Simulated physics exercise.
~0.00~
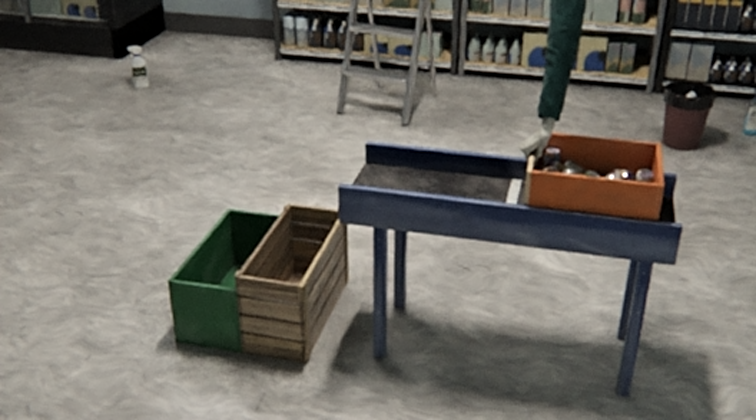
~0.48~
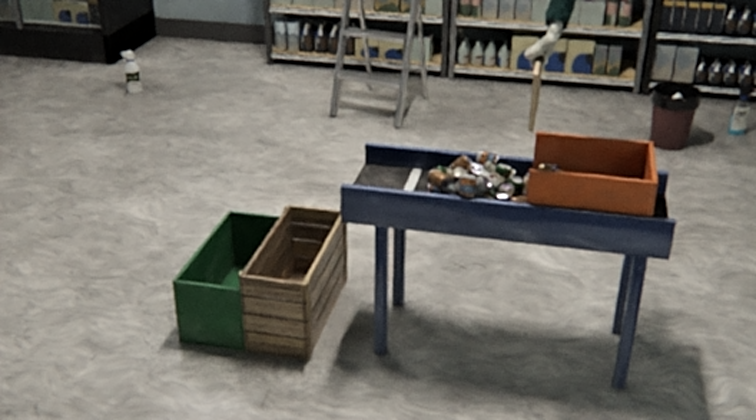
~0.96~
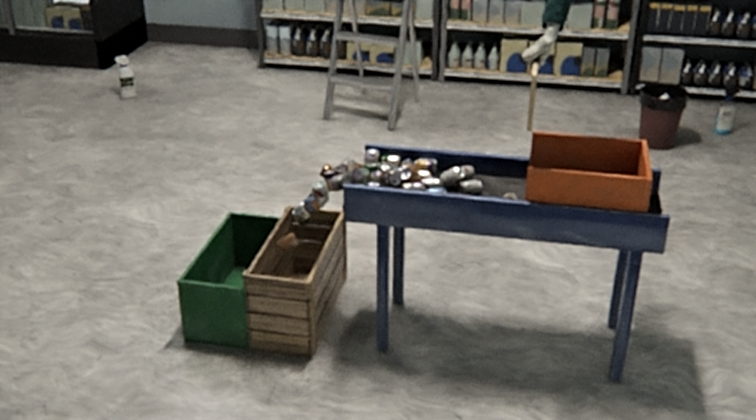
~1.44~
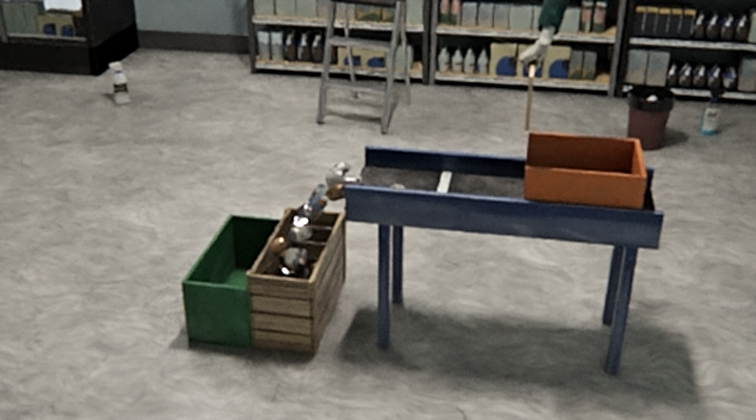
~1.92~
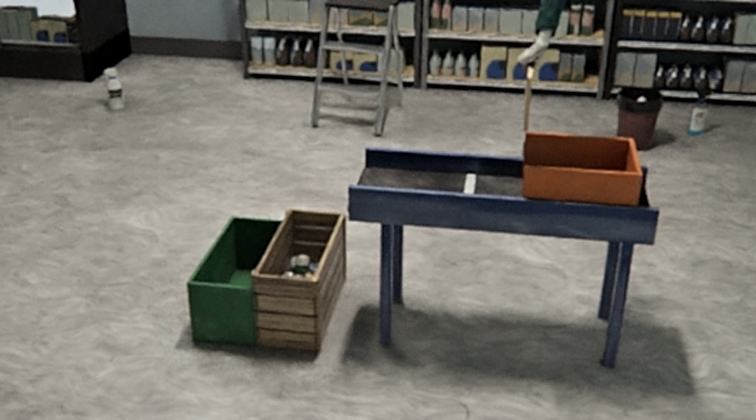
In a shop with stocked shelves, a gloved hand lifted the gate of an orange bin on a blue conveyor, and a heap of small cans rode left, then tumbled off the end into the wooden crate, leaving the green box empty.
